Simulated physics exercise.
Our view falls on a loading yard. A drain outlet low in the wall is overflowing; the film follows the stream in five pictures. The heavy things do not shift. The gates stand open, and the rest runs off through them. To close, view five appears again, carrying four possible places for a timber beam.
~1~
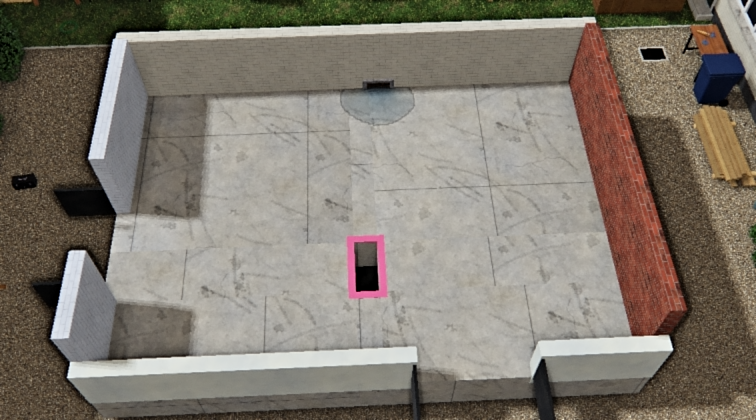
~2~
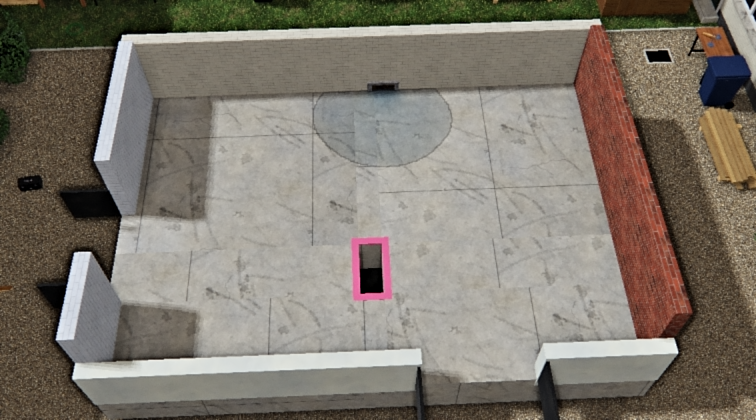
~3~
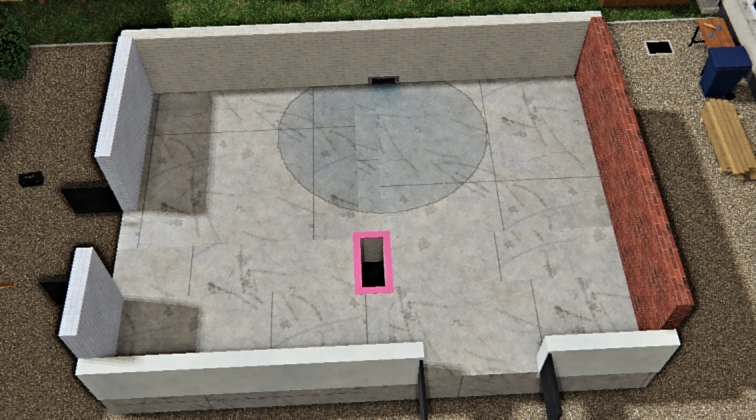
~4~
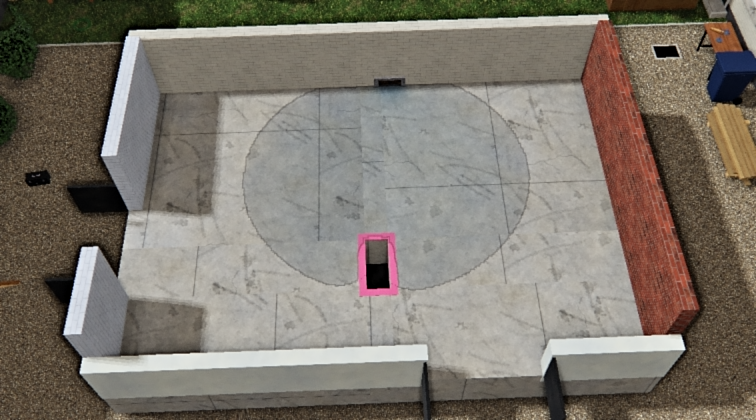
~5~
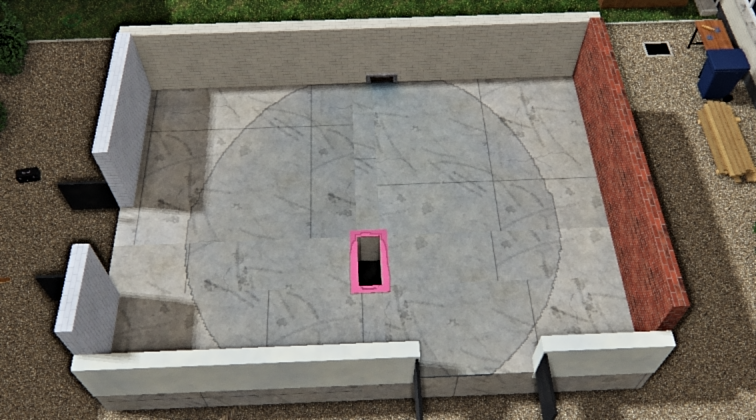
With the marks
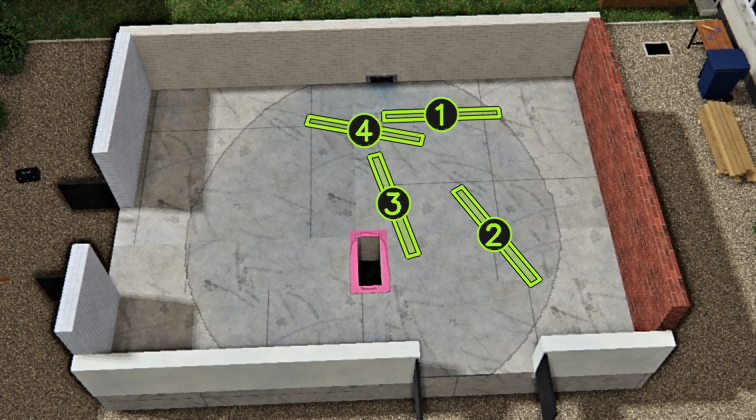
In a walled yard, water spreads from the far wall and surrounds the pink-edged gully.
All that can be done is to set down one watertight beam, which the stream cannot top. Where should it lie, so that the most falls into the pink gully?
The best position is 2.
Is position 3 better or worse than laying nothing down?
Worse.
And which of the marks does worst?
That would be 4.
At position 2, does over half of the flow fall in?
No, it does not.
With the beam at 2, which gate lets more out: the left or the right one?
More leaves on the right.
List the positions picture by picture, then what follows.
Outfall at (378, 84); pink gully at (367, 266); open gate at (124, 255); open gate at (472, 365); water covers 2 % of the ground and shows as far out as (356, 115); pink gully still dry.
Water covers 8 % of the ground and shows as far out as (402, 161); pink gully still dry.
Water covers 18 % of the ground and shows as far out as (428, 203); pink gully still dry.
Water covers 34 % of the ground and shows as far out as (309, 273); pink gully taking water.
Water covers 57 % of the ground and shows as far out as (236, 329); pink gully taking water.
On the marked copy, 1 from (383, 116) to (499, 112); 2 from (457, 189) to (535, 282); 3 from (374, 155) to (413, 255); 4 from (307, 120) to (422, 140).
Choosing 1, about 16 % of the stream runs into the pink gully, about 80 % out by the gates.
Choosing 2, about 25 % of the stream runs into the pink gully, about 70 % out by the gates.
Choosing 3, about 15 % of the stream runs into the pink gully, about 80 % out by the gates.
Choosing 4, about 8 % of the stream runs into the pink gully, about 83 % out by the gates.
